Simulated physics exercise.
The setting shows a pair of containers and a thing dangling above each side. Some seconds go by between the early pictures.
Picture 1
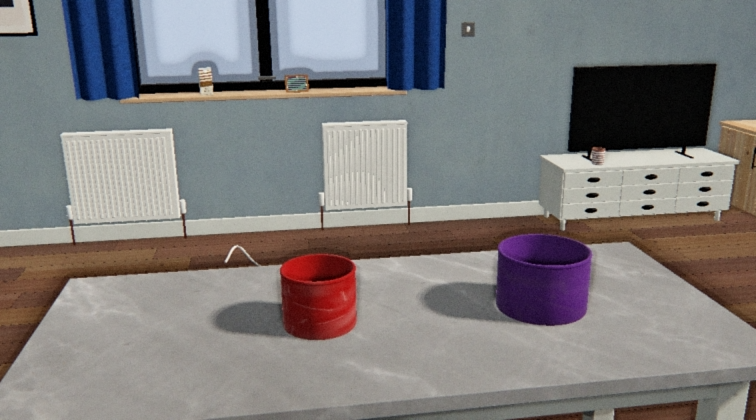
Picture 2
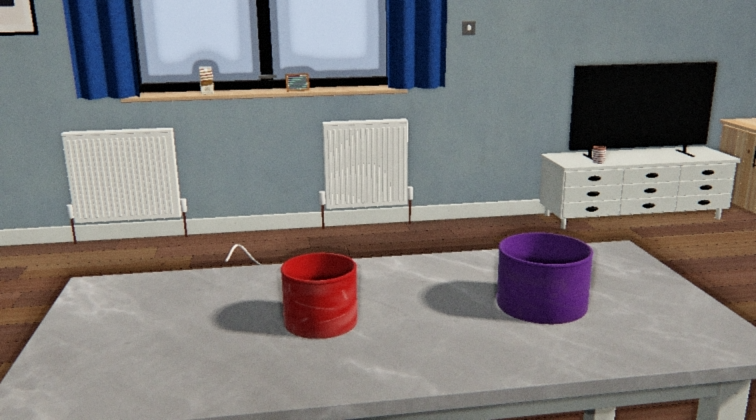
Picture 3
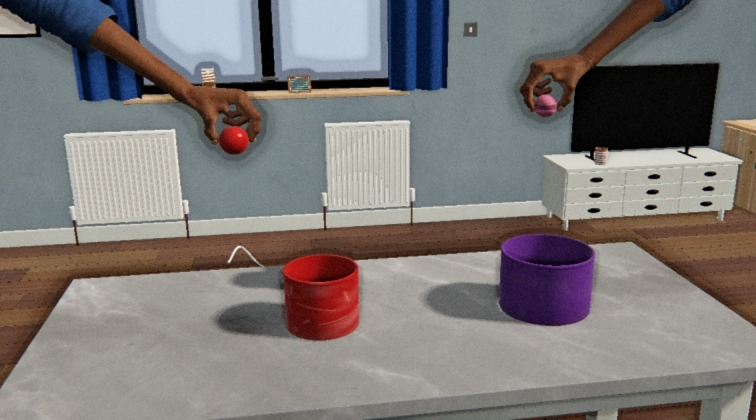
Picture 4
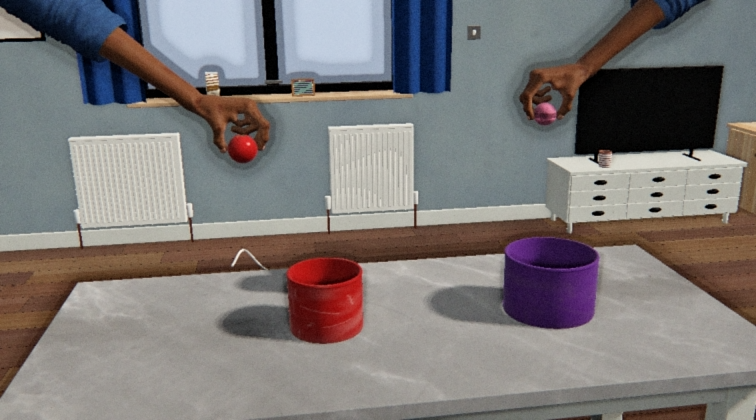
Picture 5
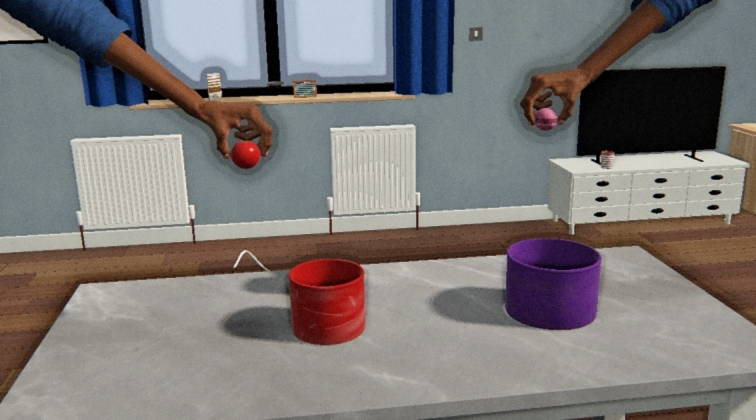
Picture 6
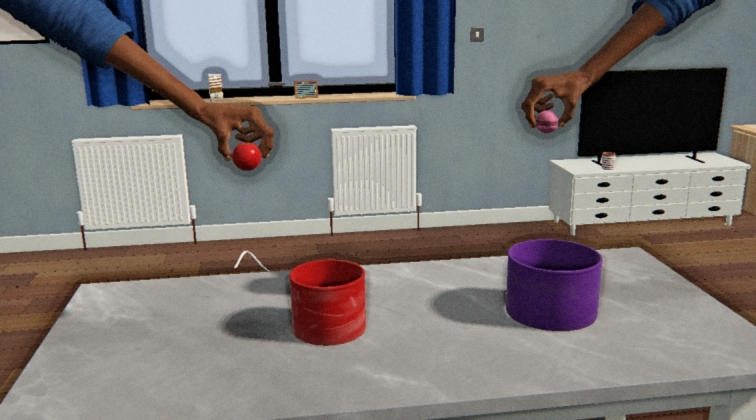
Two hands reach in from the upper left and upper right, one holding a red tomato and the other a pink ball, then shift slightly and hover above a table with a red container and a purple one.
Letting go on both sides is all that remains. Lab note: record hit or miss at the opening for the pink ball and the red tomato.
Pink ball: Hit; red tomato: Miss.
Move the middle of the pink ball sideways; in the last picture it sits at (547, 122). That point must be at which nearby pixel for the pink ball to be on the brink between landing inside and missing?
(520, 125).
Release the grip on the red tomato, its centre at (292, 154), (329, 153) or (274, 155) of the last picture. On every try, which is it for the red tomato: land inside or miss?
So, taking them in order, it drops in, it drops in and it fails to go in.
Then, 0.18 s on from there, pink ball displaced well along near (544, 165); red tomato displaced about its own width near (250, 201).
Then, 0.30 s on from there, pink ball on its way down near (539, 263); red tomato on its way down near (257, 302).
In the end, the pink ball drops into the container, near (537, 300); the red tomato ends up outside, near (259, 322).
